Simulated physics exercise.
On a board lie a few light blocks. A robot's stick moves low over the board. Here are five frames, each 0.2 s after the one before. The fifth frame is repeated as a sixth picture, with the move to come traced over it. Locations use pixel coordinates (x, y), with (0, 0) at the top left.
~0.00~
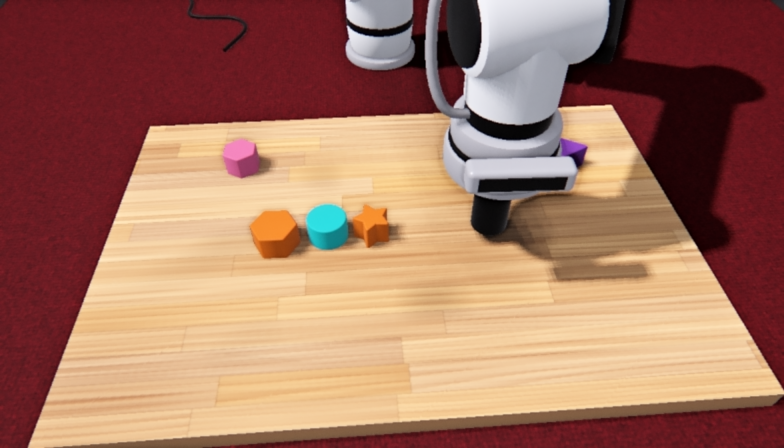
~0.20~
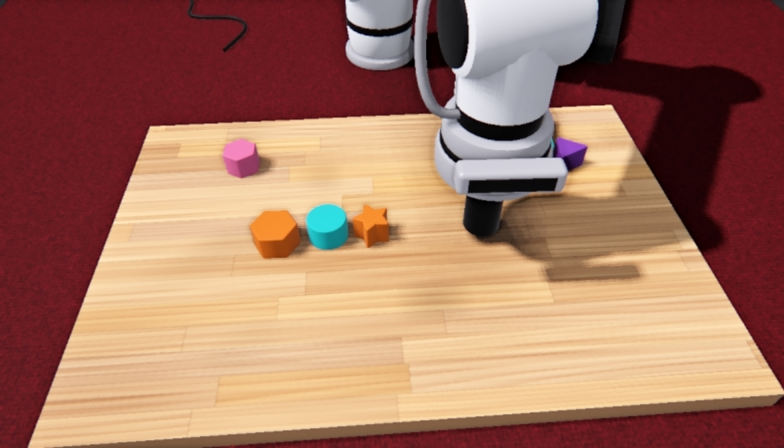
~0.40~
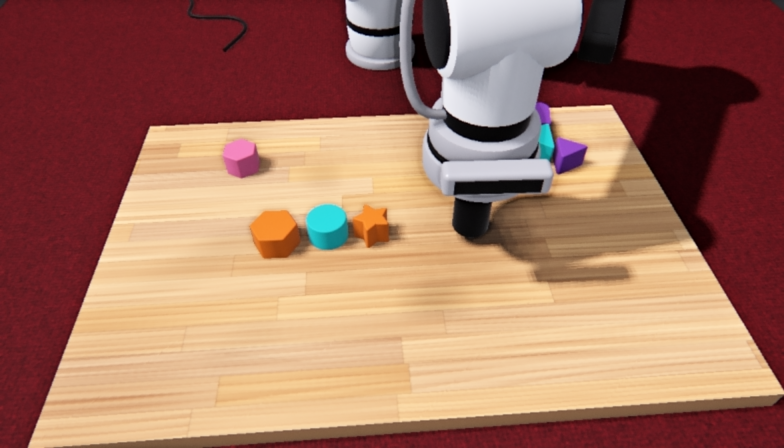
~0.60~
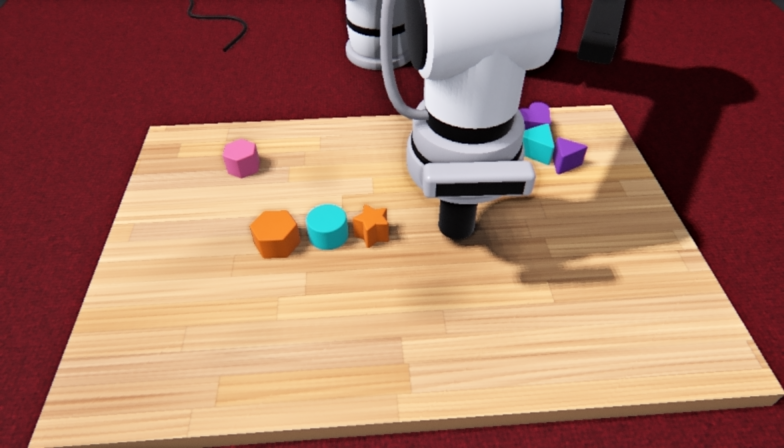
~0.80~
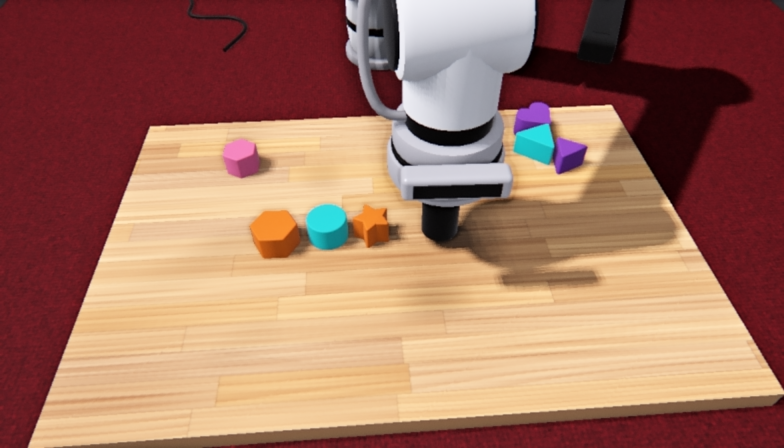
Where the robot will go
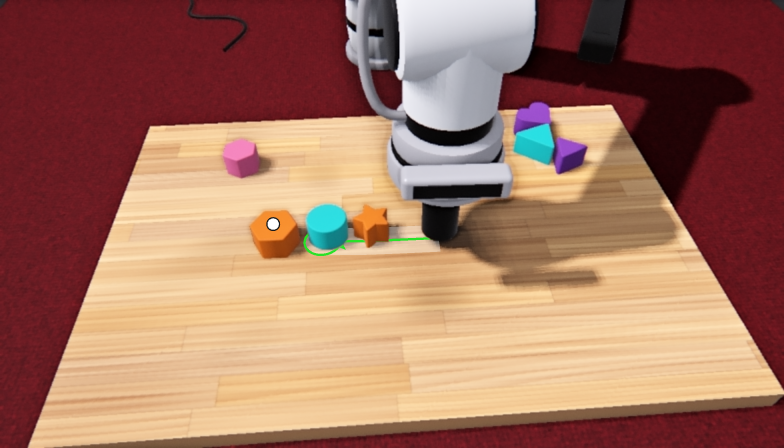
In the video, a robot arm with a black stick moves slowly left over a wooden board, nearing an orange star-shaped block beside a turquoise round block and an orange hexagon, while the blocks in view stay still.
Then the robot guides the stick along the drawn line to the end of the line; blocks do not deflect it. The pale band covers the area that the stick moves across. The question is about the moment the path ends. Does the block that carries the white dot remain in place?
No, that is not what happens.
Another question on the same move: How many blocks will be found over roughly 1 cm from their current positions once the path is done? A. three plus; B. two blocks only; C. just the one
I choose A.
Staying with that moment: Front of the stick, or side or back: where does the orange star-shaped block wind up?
The stick still drives it.
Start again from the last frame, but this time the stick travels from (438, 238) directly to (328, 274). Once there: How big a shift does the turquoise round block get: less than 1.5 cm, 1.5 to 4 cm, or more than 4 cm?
Moves under 1.5 cm.
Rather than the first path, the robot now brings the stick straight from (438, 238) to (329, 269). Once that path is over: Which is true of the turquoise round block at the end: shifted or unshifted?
It gets moved.
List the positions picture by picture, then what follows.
The first picture shows tip of the stick at (488, 223), middles of tops, orange hexagon at (273, 224), turquoise round block at (326, 217), orange star-shaped block at (372, 216).
The second picture shows stick at (481, 224), nothing pushed.
The third picture shows stick at (470, 225), nothing pushed.
The fourth picture shows stick at (456, 227), nothing pushed.
The fifth picture shows stick at (439, 229), orange hexagon at (273, 224), turquoise round block at (326, 217), orange star-shaped block at (372, 216).
The line goes in a line from (438, 238) to (323, 241); the dot is on the orange hexagon.
The first path, step by step. One third of the way, stick at (399, 230); orange star-shaped block at (366, 215).
Two thirds of the way, stick at (359, 232); orange hexagon at (254, 225); turquoise round block at (297, 215); orange star-shaped block at (332, 212), turned 35° clockwise.
At the end, stick at (321, 232); orange hexagon at (221, 227), turned 40° anticlockwise; turquoise round block at (263, 209); orange star-shaped block at (296, 209), turned 40° clockwise.
